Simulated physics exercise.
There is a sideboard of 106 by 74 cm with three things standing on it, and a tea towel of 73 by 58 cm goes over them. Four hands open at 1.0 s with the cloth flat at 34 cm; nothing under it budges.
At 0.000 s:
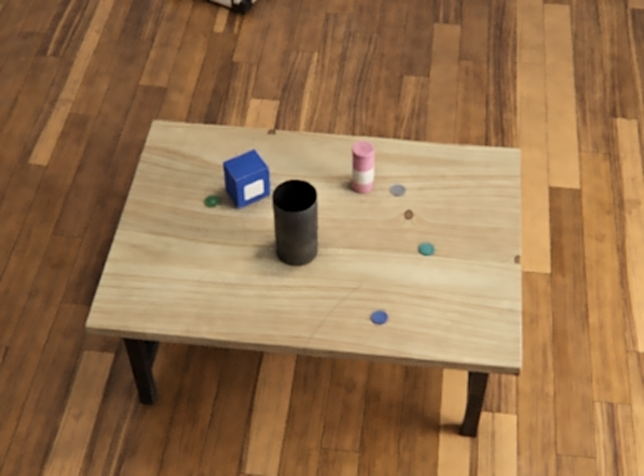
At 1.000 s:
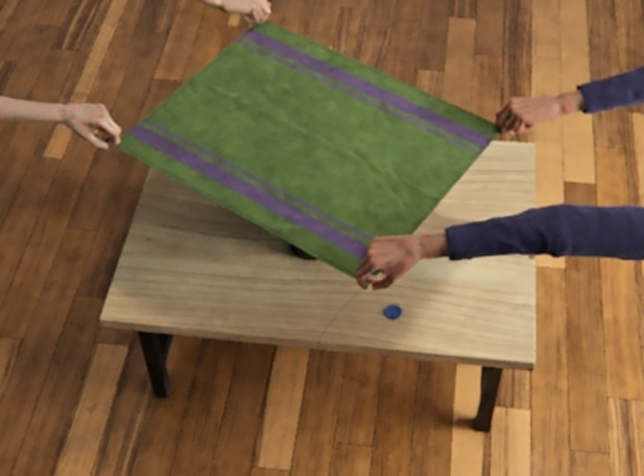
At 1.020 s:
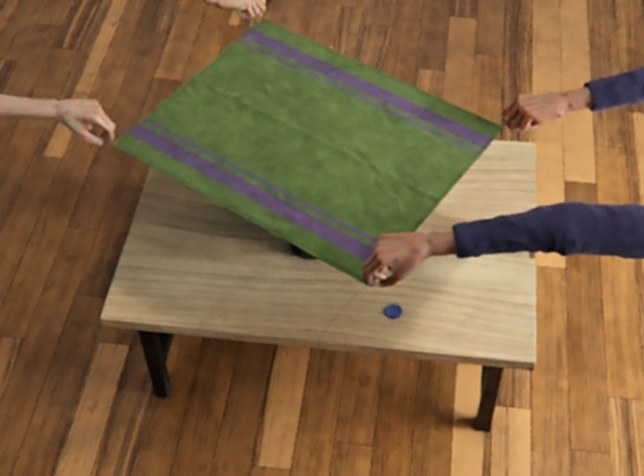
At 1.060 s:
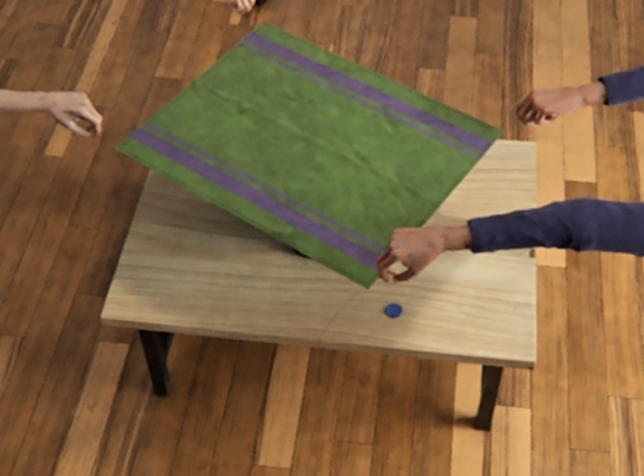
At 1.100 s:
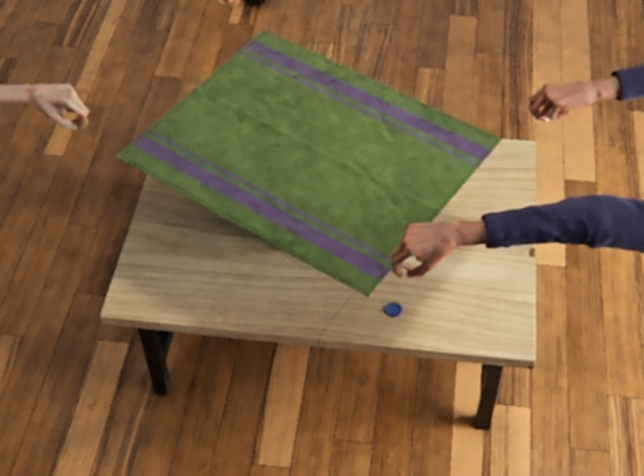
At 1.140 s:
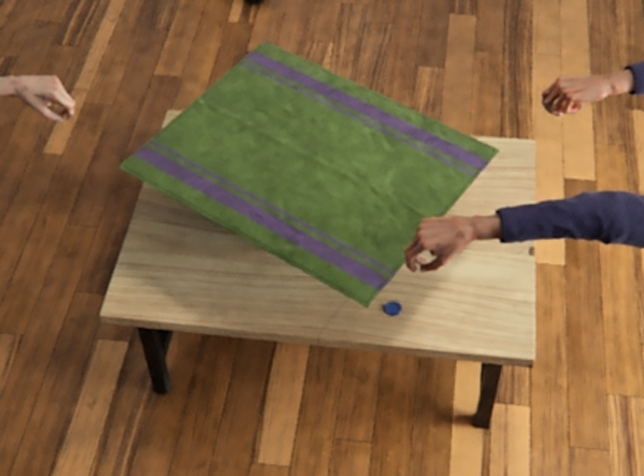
On a wooden table holding a black cup, a blue box and a pink container, hands held a green cloth with purple stripes flat above them, then let go, and it sank slightly, still spread out.
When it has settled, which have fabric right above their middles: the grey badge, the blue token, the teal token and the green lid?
At the end, the grey badge stays unveiled. The blue token stays unveiled. The teal token stays unveiled. The green lid is overspread.
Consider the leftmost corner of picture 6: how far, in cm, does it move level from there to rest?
That corner moves about 12 cm, measured flat, before it rests.
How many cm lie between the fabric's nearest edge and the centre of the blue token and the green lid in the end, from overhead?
Around 6 centimetres for the first one and around 3 centimetres for the second.
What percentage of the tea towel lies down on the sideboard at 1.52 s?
20 %.
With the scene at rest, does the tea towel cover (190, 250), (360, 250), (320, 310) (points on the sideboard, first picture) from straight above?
The first is hidden; the second is hidden; the third is hidden.
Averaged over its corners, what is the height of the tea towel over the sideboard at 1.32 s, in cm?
1 cm.
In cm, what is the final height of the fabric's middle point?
Looks like close to 22 cm up.
By 1.3 s, 15 % of it is down, spanning 74 by 71 cm, above green lid.
By 1.5 s, 20 % of it is down, spanning 68 by 68 cm, above green lid.
By 1.7 s, 20 % of it is down, spanning 68 by 68 cm, above green lid.
By 1.9 s, 25 % of it is down, spanning 67 by 67 cm, above green lid.
By 2.7 s, 25 % of it is down, spanning 67 by 67 cm, above green lid.
